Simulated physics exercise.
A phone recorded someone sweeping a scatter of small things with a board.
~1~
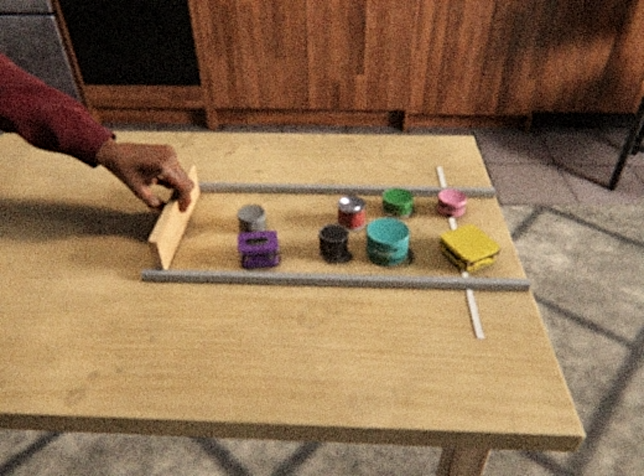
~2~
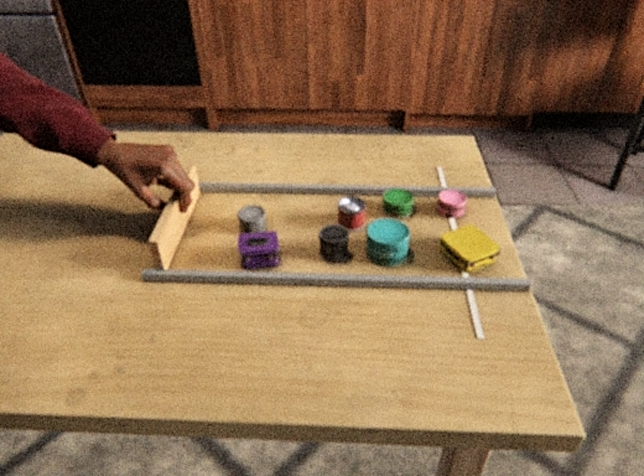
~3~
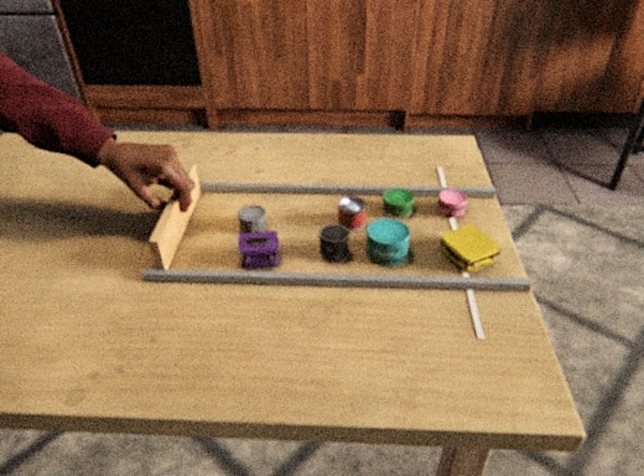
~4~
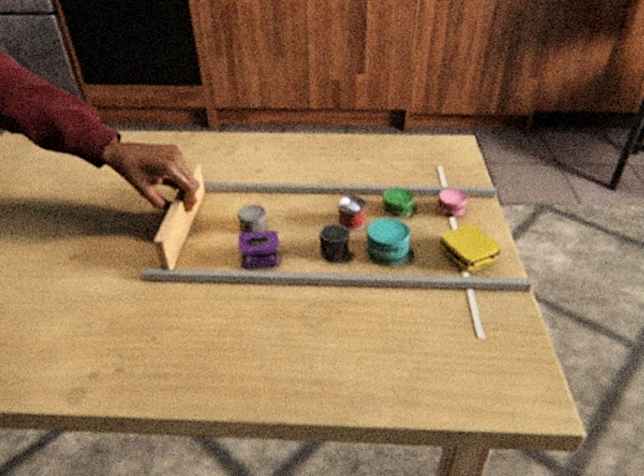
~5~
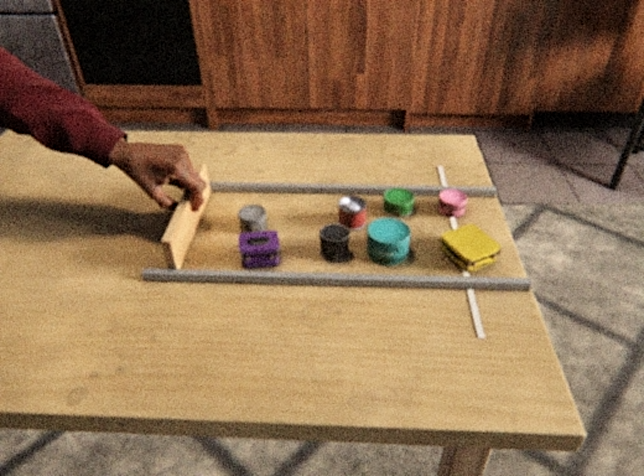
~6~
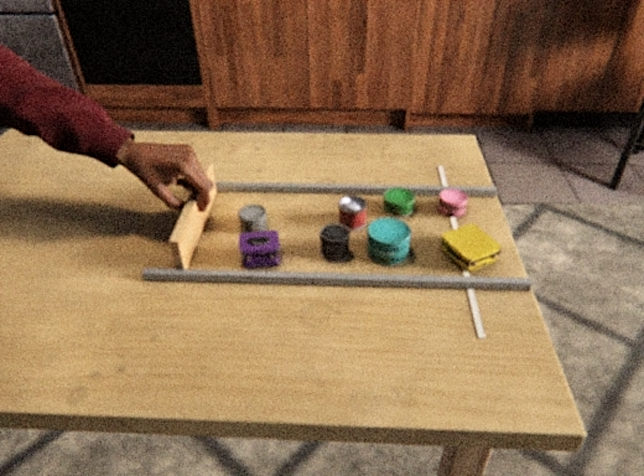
Hand in a maroon sleeve sliding a wooden board slightly right between grey rails, toward small colourful tubs and cases sitting still.
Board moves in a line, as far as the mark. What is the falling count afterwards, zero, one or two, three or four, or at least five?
Afterwards the falling count is one or two.
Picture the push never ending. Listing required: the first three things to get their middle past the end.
The yellow case goes first, followed by the turquoise tub and then the pink tub.
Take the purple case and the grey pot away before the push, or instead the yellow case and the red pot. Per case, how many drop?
Try 1: 1; try 2: 0.
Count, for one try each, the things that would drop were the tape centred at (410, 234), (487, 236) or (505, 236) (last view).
Respectively 0, 4 and 8.
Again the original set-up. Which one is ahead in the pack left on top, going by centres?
That would be the turquoise tub, the foremost.
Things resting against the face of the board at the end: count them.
It ends up touching 4.
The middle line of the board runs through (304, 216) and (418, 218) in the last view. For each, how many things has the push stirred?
I make it 4 at the first spot and 8 at the other.
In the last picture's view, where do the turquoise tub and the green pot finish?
First (506, 224), then (465, 198).
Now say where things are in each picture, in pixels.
In the first picture, yellow case (468, 249); pink tub (451, 204); green pot (398, 203); board (177, 214); tape (456, 236).
In the second picture, pink tub (452, 204); board (177, 214).
In the third picture, green pot (398, 203); turquoise tub (388, 242).
In the fourth picture, yellow case (469, 249); grey pot (253, 220).
In the fifth picture, pink tub (452, 204); purple case (260, 250).
In the sixth picture, yellow case (469, 248); pink tub (453, 203); green pot (399, 202); board (196, 214); tape (457, 235).
Soon after, none off yet; yellow case at rest near (469, 248); pink tub at rest near (453, 203); green pot at rest near (399, 202).
After that, none off yet; yellow case displaced about its own width near (498, 248); pink tub at rest near (453, 203); green pot displaced a little near (409, 198).
In the end, the number that fall off is one or two; gone, yellow case.
